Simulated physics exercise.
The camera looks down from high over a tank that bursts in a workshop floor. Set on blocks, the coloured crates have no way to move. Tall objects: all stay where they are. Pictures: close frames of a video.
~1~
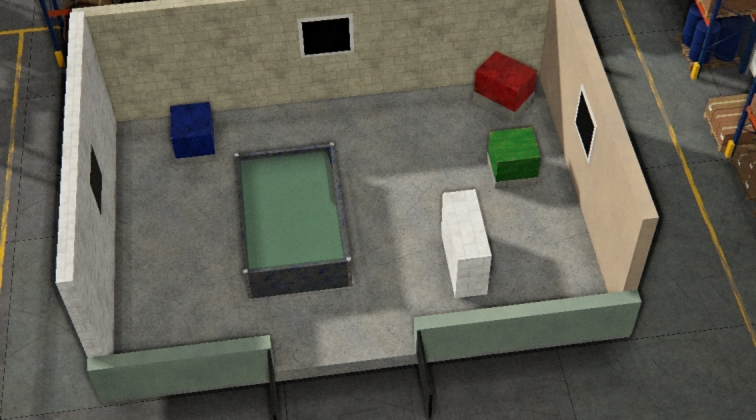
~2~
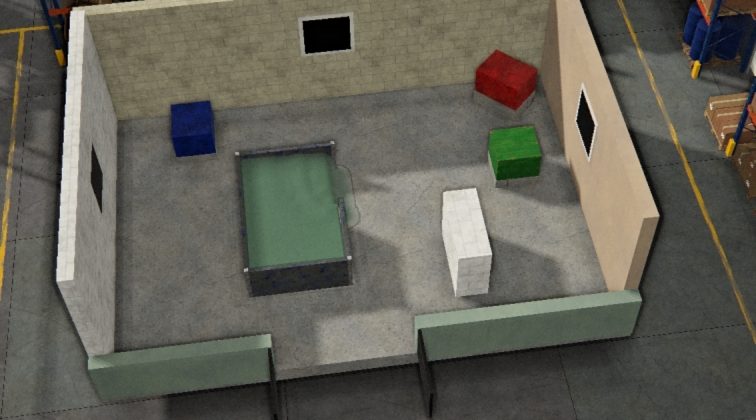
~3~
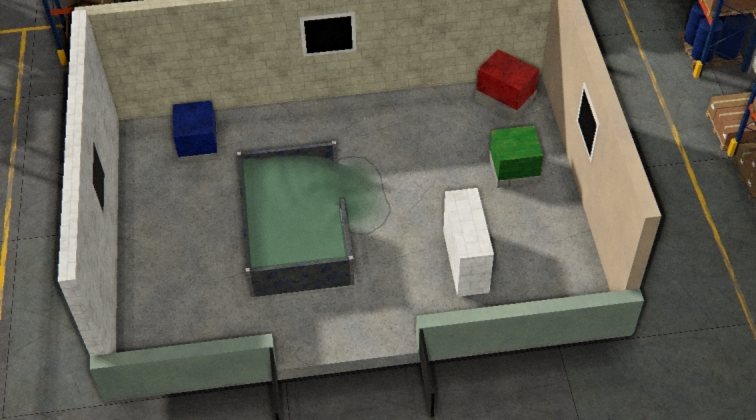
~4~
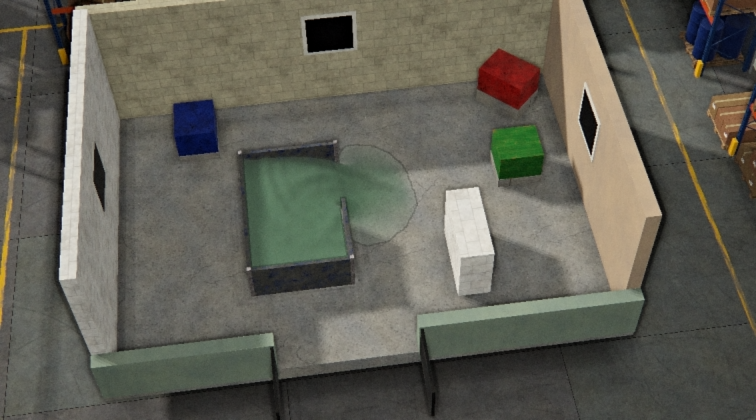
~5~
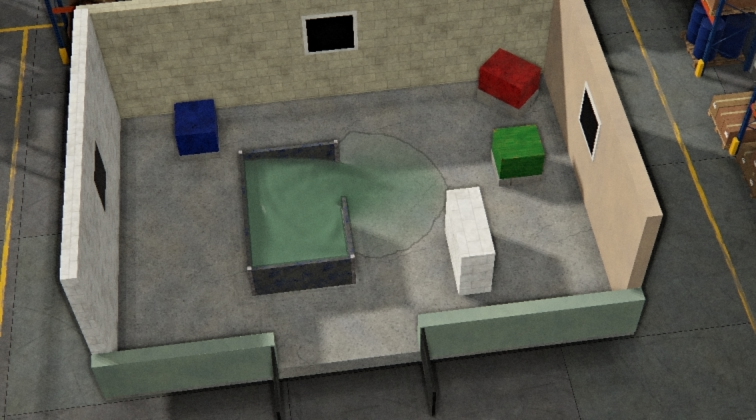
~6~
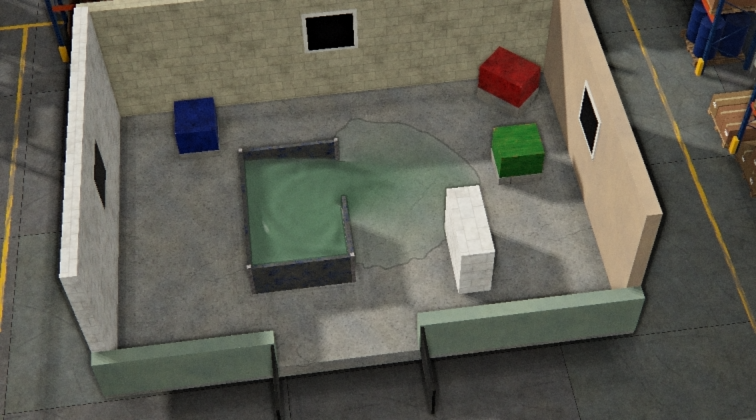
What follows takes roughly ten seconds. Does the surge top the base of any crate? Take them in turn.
One by one: The red crate will be reached by the flood, the blue crate will be out of the flood, the green crate will be reached by the flood.
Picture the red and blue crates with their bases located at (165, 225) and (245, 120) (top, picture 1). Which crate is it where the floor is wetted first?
It is the one in green.
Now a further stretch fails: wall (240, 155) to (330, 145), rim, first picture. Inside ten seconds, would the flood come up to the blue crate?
My reading: The blue one is soaked.
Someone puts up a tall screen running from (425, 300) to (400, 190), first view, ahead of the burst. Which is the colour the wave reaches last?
I'd say the one in blue comes last.
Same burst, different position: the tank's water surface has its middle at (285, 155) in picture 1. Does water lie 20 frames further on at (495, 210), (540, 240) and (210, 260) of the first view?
Submerged, submerged, untouched.
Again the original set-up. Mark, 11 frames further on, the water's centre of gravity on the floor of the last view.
That puts it at around (376, 194).
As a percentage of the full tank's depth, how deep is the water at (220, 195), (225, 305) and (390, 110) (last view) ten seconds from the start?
Estimated readings in sequence: 2, 2, 12 percent.
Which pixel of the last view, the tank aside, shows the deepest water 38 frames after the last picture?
My estimate is about (508, 79).
A moment on, water covers 25 % of the floor; the red crate water round its plinth, the blue crate not reached, the green crate water round its plinth.
Next, water covers 35 % of the floor; the red crate water round its plinth, the blue crate not reached, the green crate water round its plinth.
Then, water covers 45 % of the floor; the red crate water round its plinth, the blue crate not reached, the green crate water round its plinth.
Later, water covers 65 % of the floor; the red crate water round its plinth, the blue crate water round its plinth, the green crate water round its plinth.
In the end, water covers 90 % of the floor; the red crate was topped, the blue crate stayed above the water, the green crate was topped.
